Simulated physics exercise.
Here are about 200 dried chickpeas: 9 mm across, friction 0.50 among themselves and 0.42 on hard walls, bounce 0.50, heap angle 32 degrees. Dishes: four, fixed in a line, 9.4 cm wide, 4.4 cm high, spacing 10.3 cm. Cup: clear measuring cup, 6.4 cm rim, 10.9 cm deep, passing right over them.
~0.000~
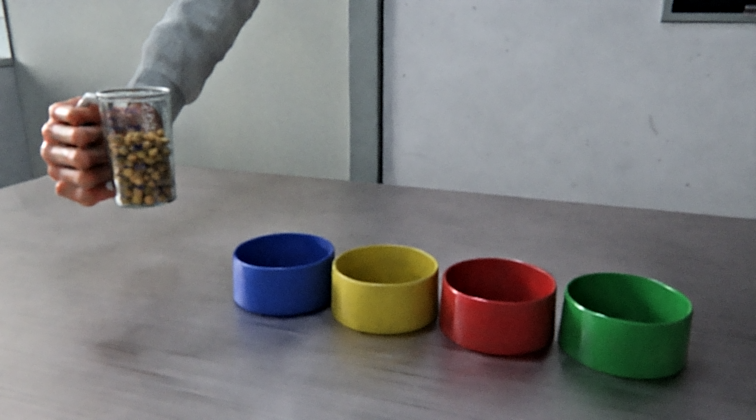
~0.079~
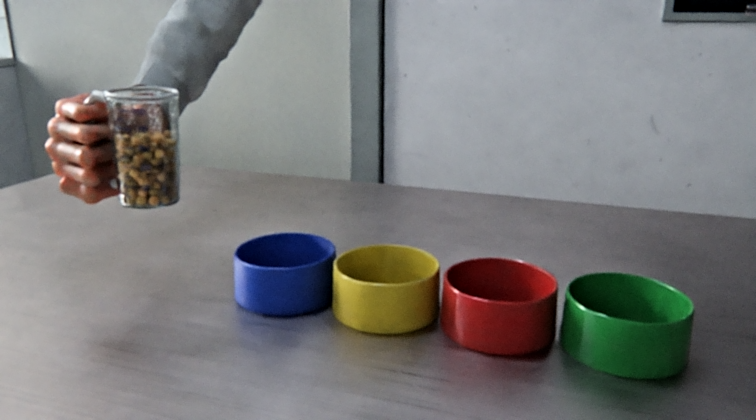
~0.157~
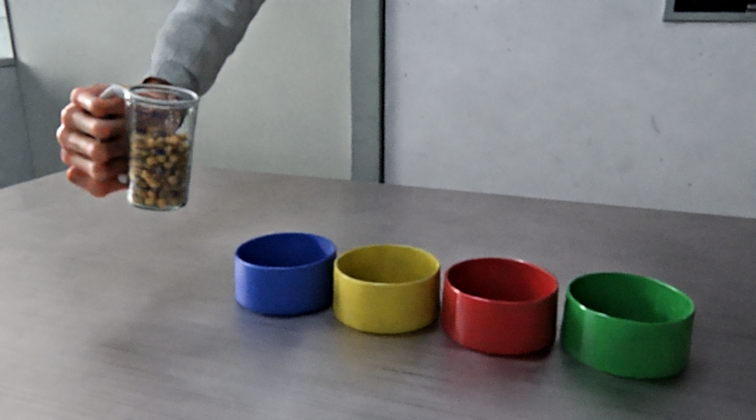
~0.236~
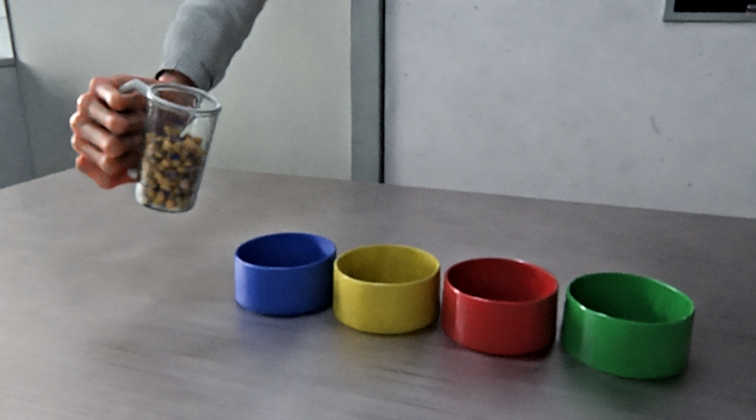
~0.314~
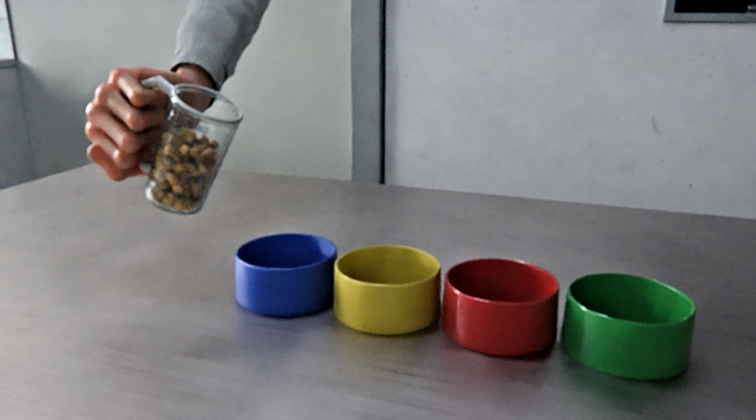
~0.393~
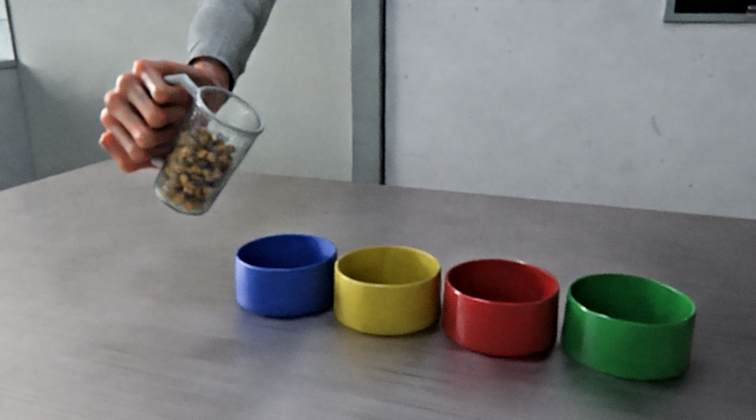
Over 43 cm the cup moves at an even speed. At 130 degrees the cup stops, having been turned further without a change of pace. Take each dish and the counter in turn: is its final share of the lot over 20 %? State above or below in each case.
In each case: Red above, blue below, green below, yellow below, counter below.
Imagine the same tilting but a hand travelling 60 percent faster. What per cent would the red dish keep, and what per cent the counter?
Shares: Red 0, counter 10.
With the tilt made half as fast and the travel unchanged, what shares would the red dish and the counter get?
In that case I'd put red at 0 and the counter at 10.
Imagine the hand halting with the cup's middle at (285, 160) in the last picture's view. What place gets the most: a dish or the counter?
That'd be yellow, it takes the most.
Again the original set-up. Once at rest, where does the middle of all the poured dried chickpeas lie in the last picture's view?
Somewhere around (506, 310) in the final frame.
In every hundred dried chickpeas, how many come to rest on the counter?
Roughly 5 in a hundred.
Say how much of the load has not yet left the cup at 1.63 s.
Around 0 percent.
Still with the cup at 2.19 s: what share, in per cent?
My guess is near 0 per cent.
After 1.13 s, tilt 114 degrees; cup holds 95 %, yellow 5 %.
Then, at 1.63 s, tilt 130 degrees; cup holds 0 %, red 90 %, yellow 5 %.
After 2.19 s, tilt 130 degrees; cup holds 0 %, red 90 %, yellow 5 %.
In the end, at 2.5 s, red 90 %, blue 0 %, green 0 %, yellow 5 %, counter 5 %.
